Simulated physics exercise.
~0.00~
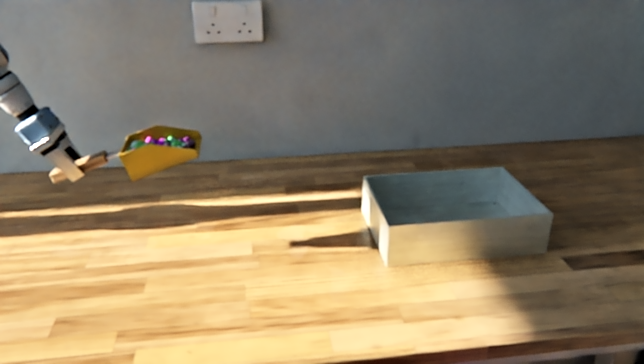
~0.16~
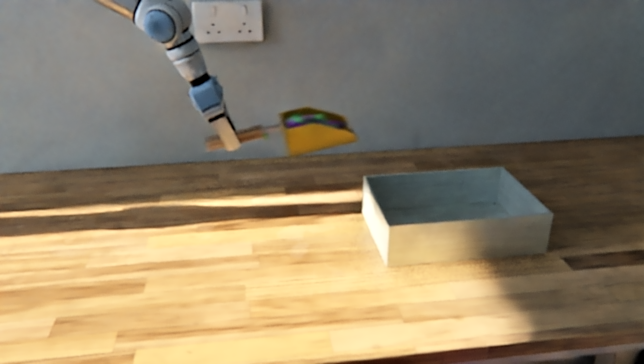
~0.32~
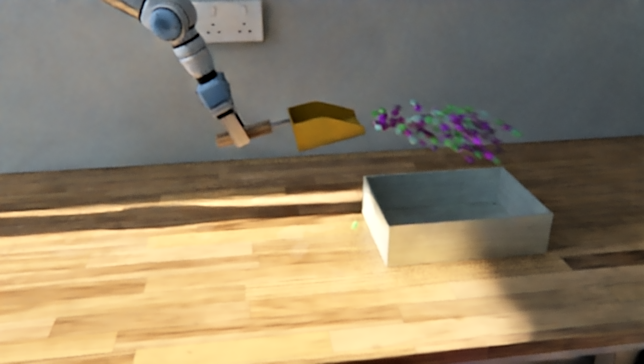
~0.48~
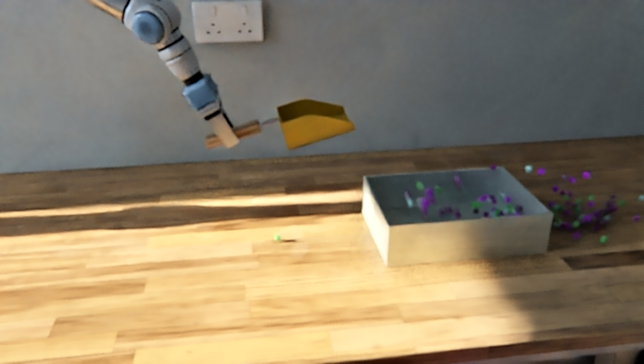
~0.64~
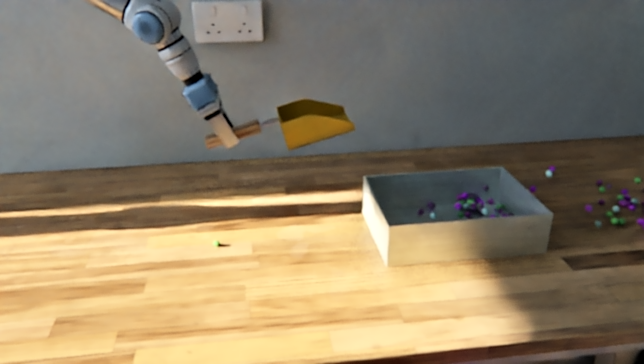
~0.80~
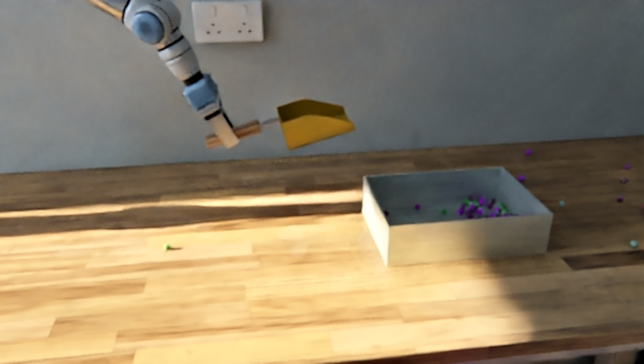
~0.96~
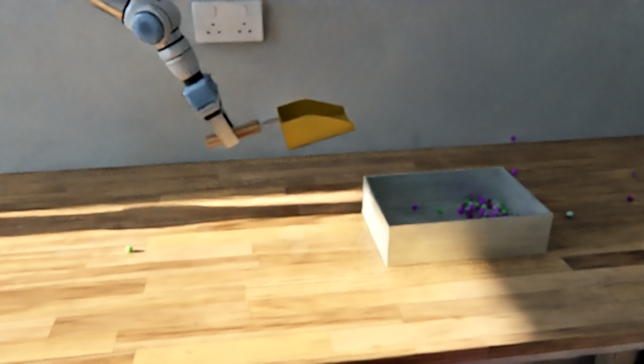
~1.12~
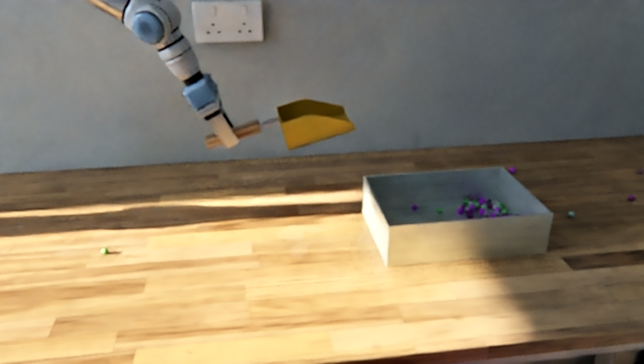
To begin with, a robot arm holds a yellow scoop filled with small round purple and green sweets, to the left of an open pale box on a wooden table. The arm swings the scoop quickly to the right, then stops short of the box. The sweets fly out in a loose cluster and sail on to the right. Some drop into the box, while others overshoot it and scatter across the table beyond. In the end, a small pile rests inside the box, a few sweets lie outside it, and the emptied scoop hangs still.
